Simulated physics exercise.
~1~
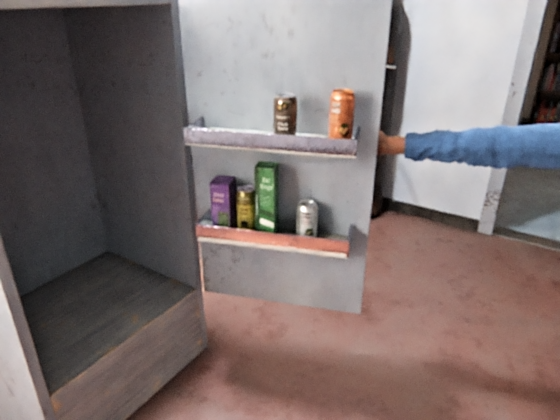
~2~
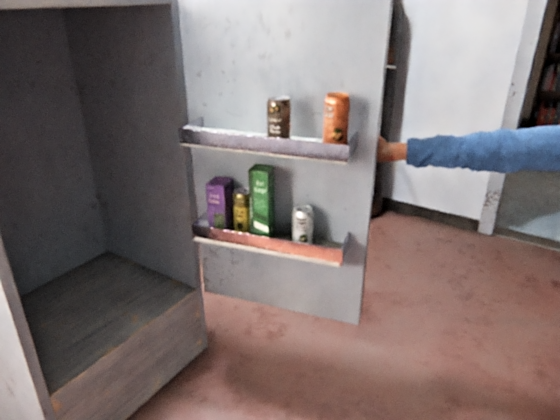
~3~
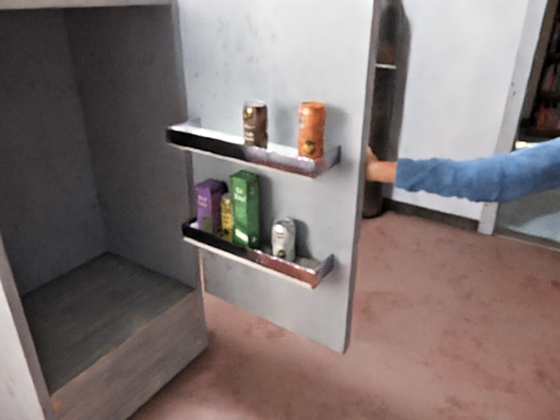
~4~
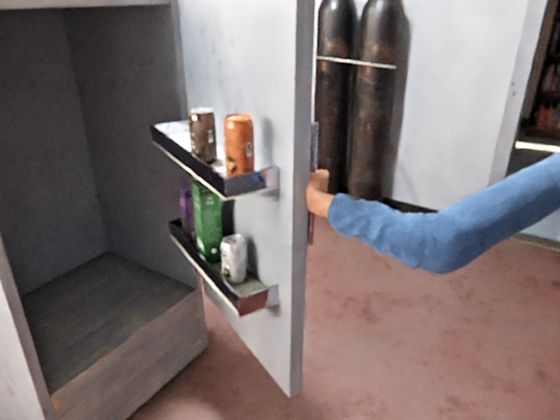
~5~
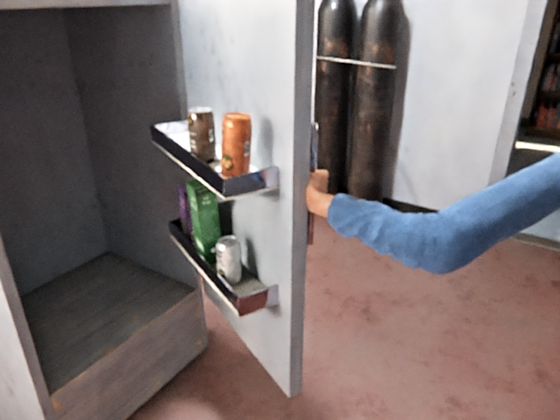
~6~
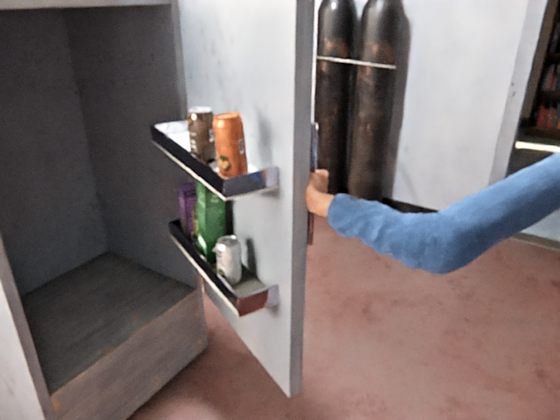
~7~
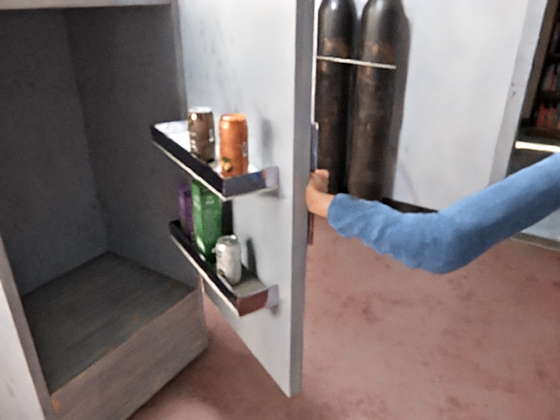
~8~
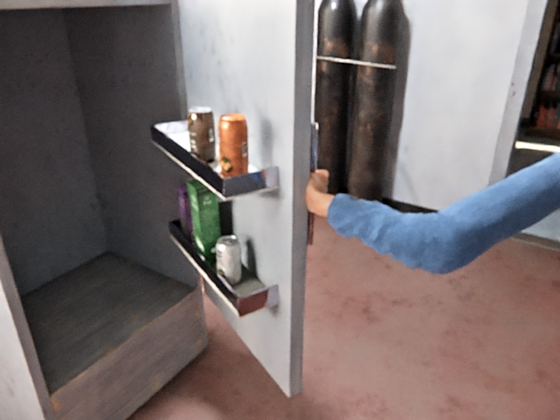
A hand swings a locker door partway closed and stops, its racked items still upright.
